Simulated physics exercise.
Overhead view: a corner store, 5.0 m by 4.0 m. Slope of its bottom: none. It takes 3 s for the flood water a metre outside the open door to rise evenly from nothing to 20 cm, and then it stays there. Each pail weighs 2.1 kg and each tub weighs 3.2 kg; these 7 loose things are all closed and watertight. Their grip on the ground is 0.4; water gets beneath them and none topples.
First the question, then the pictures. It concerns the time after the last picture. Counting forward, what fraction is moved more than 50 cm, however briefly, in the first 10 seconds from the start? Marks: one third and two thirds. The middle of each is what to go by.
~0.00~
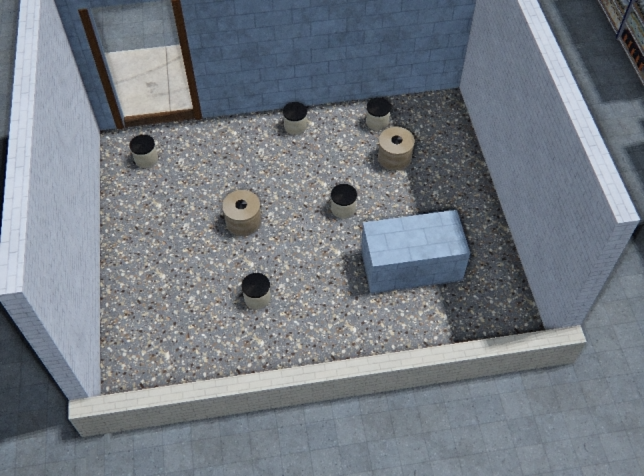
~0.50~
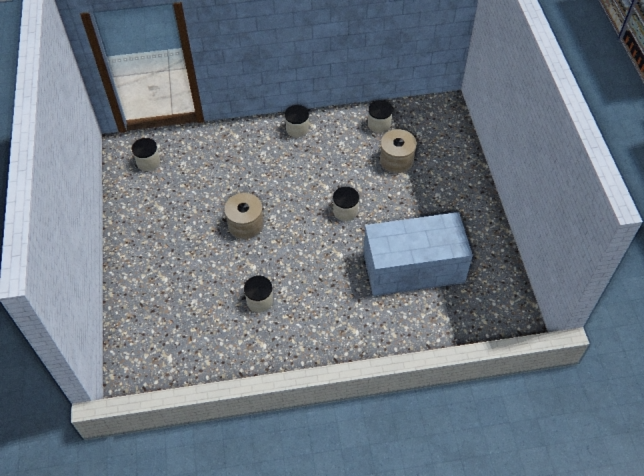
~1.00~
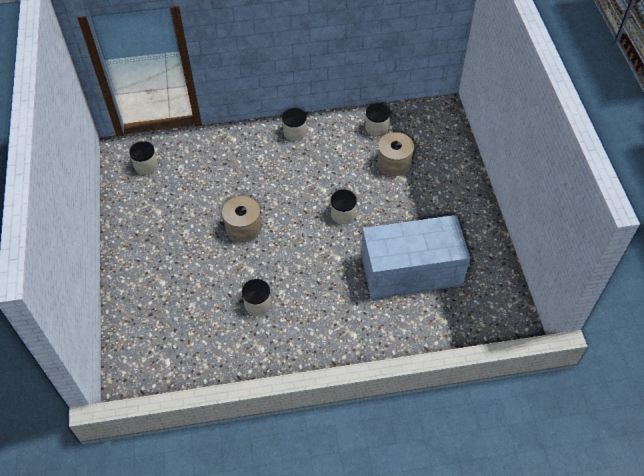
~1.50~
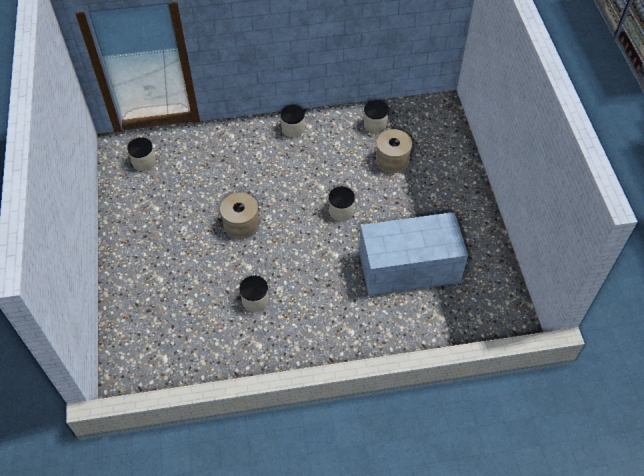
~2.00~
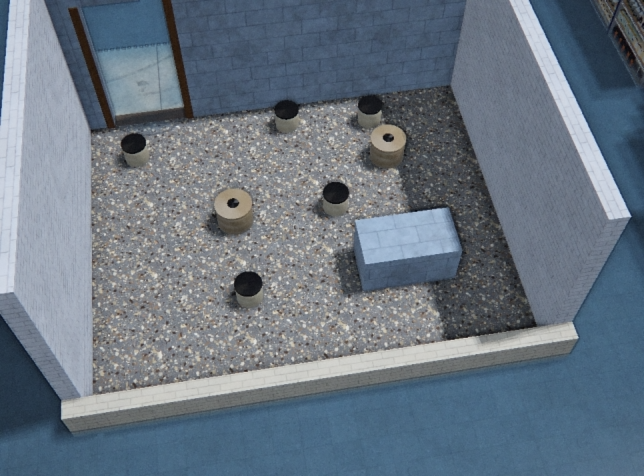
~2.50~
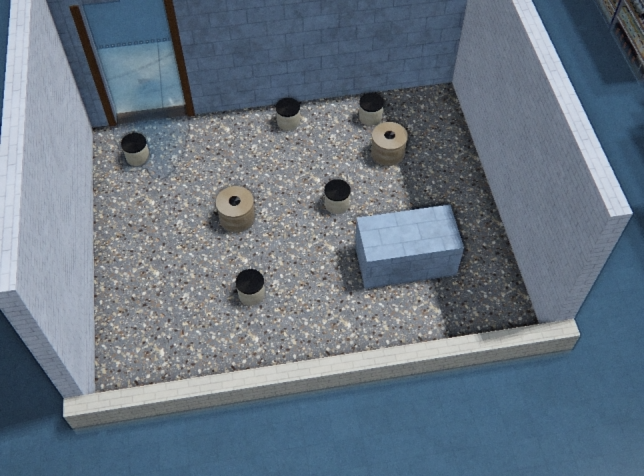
Displaced share: Medium, one to two thirds.
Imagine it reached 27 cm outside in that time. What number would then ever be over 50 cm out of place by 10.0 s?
With that change, 4 of them.
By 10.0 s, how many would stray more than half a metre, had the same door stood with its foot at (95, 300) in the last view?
Count: 6.
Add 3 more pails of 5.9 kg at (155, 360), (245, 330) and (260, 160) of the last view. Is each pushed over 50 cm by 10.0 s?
In turn: Beyond the mark, beyond the mark, within the mark.
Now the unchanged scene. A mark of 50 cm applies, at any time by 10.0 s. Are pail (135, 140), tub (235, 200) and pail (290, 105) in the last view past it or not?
Taking them in turn, the first is beyond the limit, the second beyond the limit and the third within the limit.
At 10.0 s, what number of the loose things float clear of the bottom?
At that time, 4.
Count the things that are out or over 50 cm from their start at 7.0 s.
The number I get is 3.
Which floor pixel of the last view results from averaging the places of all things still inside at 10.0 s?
I'd say about (385, 203) in the last view.
After 3.5 s 1 of 7 are over 50 cm from their spots; 0 afloat.
After 4.5 s 2 of 7 are over 50 cm from their spots; 1 afloat.
After 7.0 s 3 of 7 are over 50 cm from their spots; 2 afloat.
After 10.0 s 3 of 7 are over 50 cm from their spots, and 3 have been at some point; 4 afloat.
